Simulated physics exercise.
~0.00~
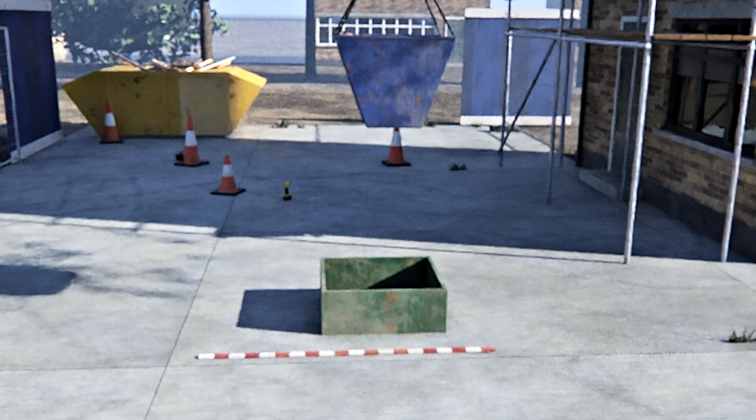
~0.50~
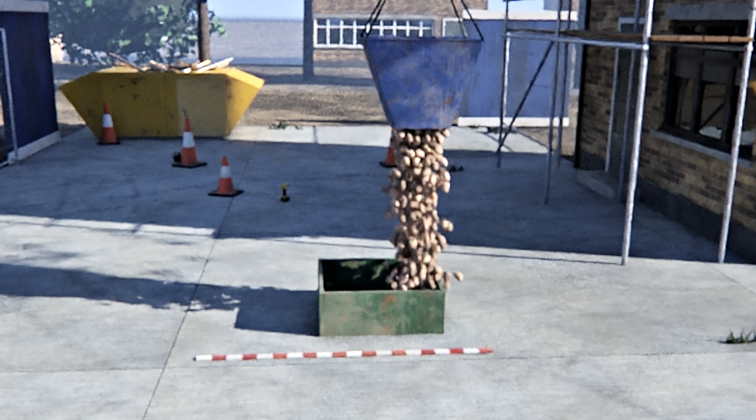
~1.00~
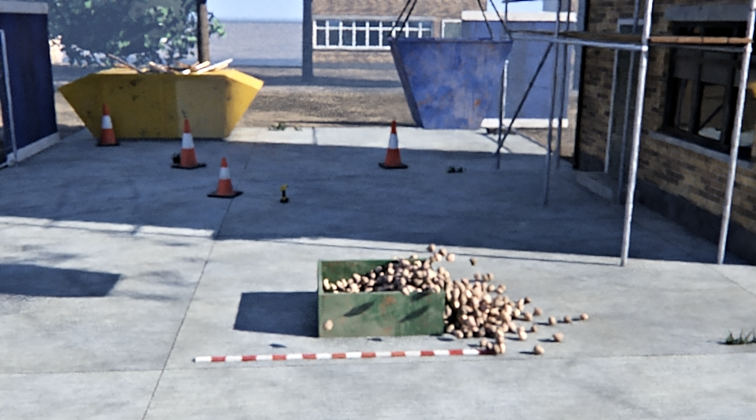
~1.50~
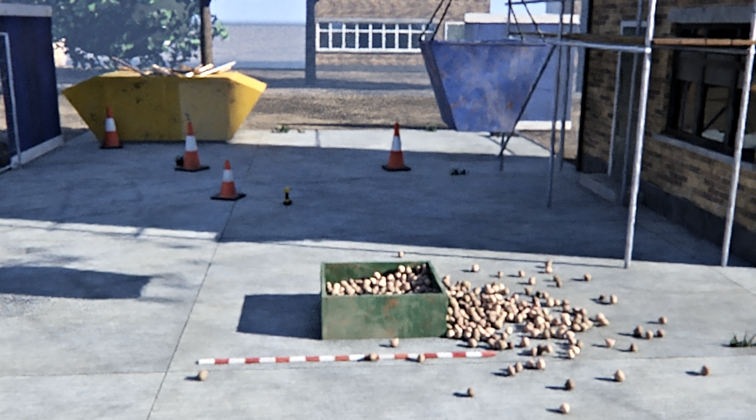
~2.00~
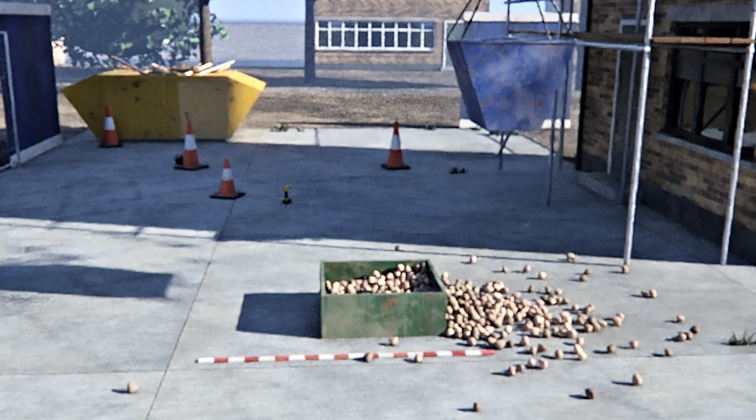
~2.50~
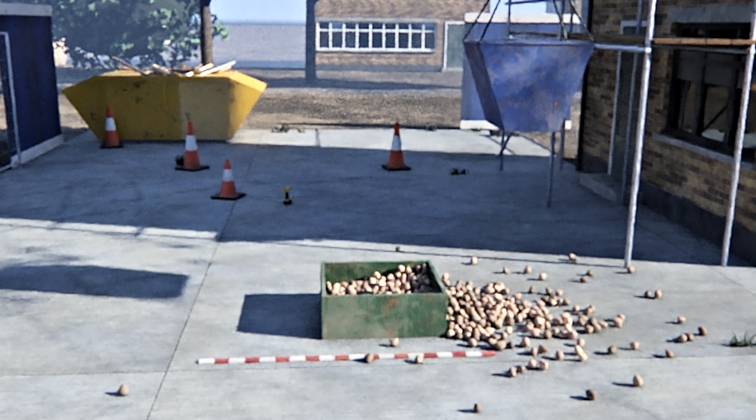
A blue skip hanging from a crane moved right across a paved yard and dropped its load of rounded stones over a green bin; most ended up inside, while the rest spilled over the right side and scattered across the ground.
